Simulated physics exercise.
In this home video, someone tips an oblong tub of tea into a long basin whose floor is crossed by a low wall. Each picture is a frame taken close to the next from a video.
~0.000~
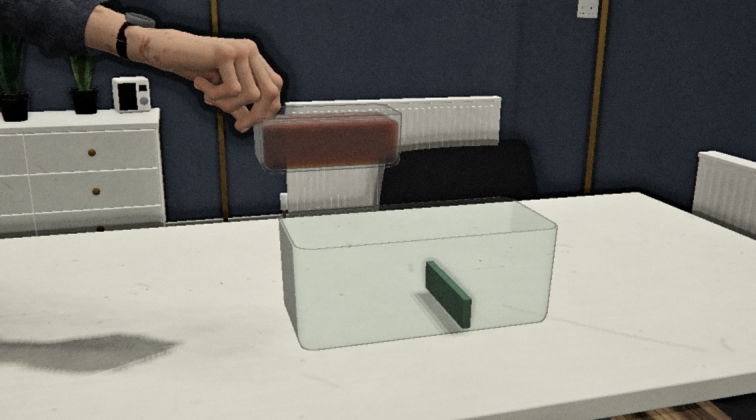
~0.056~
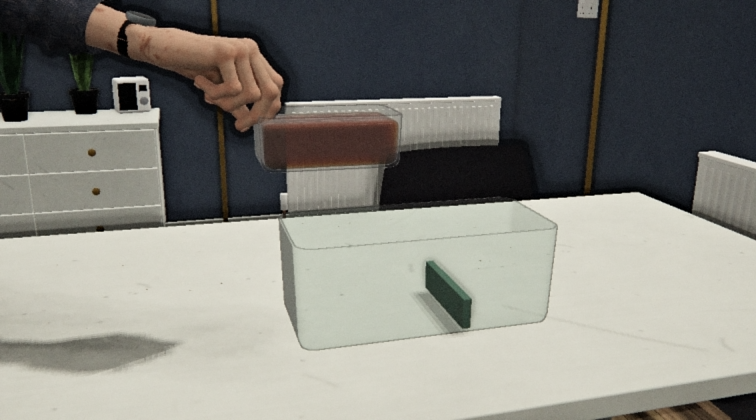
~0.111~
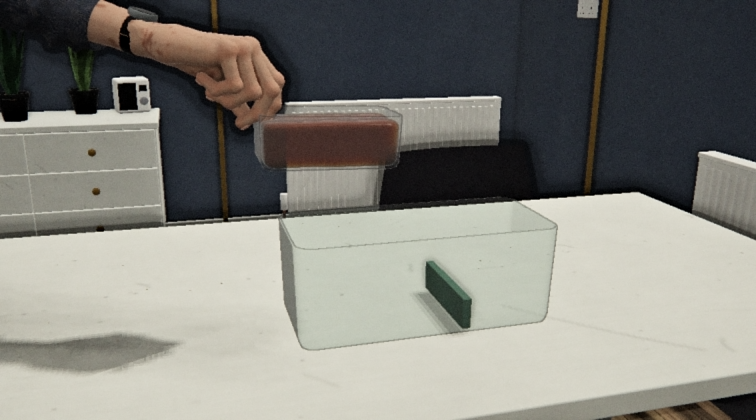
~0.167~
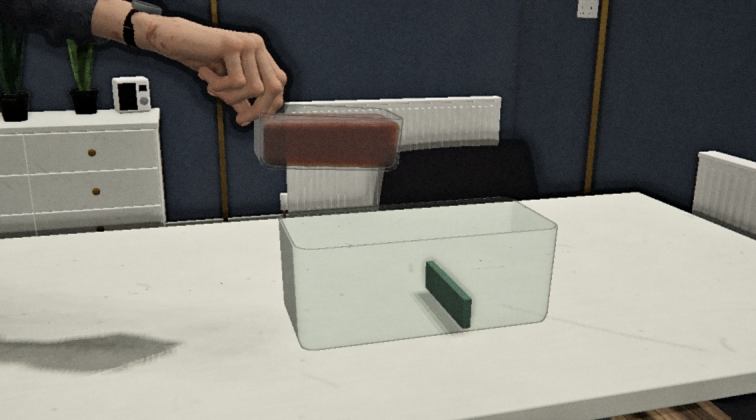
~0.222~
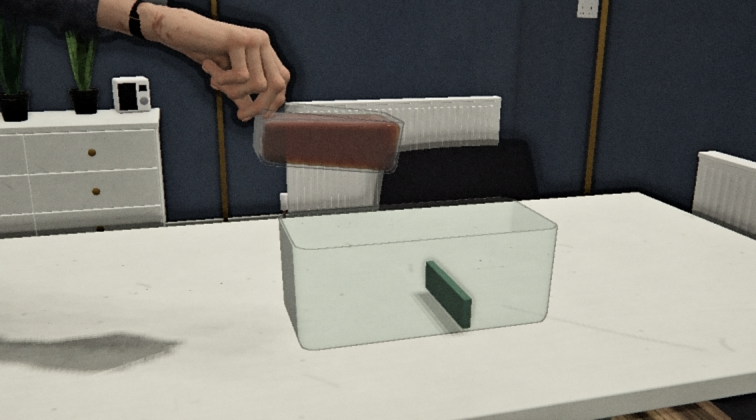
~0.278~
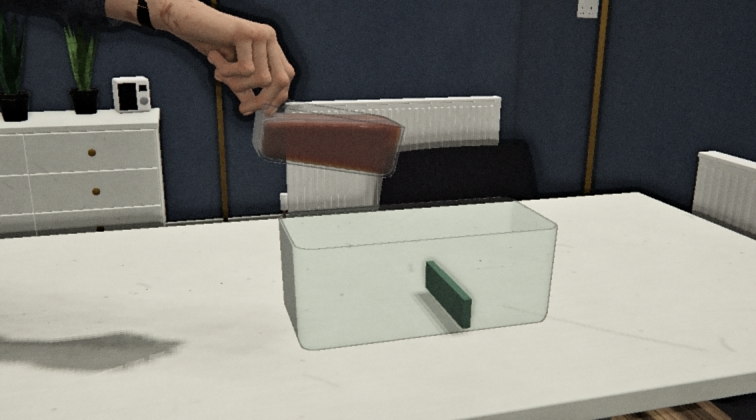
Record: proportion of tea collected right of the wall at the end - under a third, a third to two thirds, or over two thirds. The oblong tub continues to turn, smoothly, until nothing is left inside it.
Proportion recorded: A third to two thirds.
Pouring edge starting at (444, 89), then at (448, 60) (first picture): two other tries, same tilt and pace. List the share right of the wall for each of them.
Close to 70 in a hundred, and close to 60 in a hundred.
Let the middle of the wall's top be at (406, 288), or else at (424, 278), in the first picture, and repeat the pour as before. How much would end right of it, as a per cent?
Case 1: 75 %; case 2: 70 %.
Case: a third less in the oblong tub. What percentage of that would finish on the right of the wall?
About 10 in a hundred.
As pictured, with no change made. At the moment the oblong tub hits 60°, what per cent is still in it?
35 %.
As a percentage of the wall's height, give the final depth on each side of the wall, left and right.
About 30 per cent on the left and 50 per cent on the right.
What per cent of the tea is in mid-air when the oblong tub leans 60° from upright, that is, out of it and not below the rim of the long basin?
About 35 per cent.
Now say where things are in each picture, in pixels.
It leans 0°; its right rim is at (393, 111); the tea meets the walls at (258, 122) and (390, 116); the long basin's rim runs from (286, 232) to (534, 213); the wall's top is at (447, 280), in the first picture.
It leans 0°; its right rim is at (393, 111); the tea meets the walls at (258, 121) and (390, 117), in the second picture.
It leans 2°; its right rim is at (393, 113); the tea meets the walls at (259, 120) and (390, 118), in the third picture.
It leans 4°; its right rim is at (394, 116); the tea meets the walls at (259, 119) and (391, 119), in the fourth picture.
It leans 7°; its right rim is at (395, 119); the tea meets the walls at (260, 119) and (392, 119), in the fifth picture.
It leans 11°; its right rim is at (395, 124); the tea meets the walls at (260, 120) and (394, 119), in the sixth picture.
By 0.72 s the tilt is 60° and 35 per cent is still to pour, 14 is left of the wall and 17 right of it.
By 1.05 s the tilt is 91° and 8 per cent is still to pour, 42 is left of the wall and 46 right of it.
By 1.39 s the tilt is 98° and 1 per cent is still to pour, 51 is left of the wall and 47 right of it.
By 1.76 s the tilt is 98° and 0 per cent is still to pour, 52 is left of the wall and 47 right of it.
At rest 52 per cent lies left of the wall, 47 right of it and 1 outside.
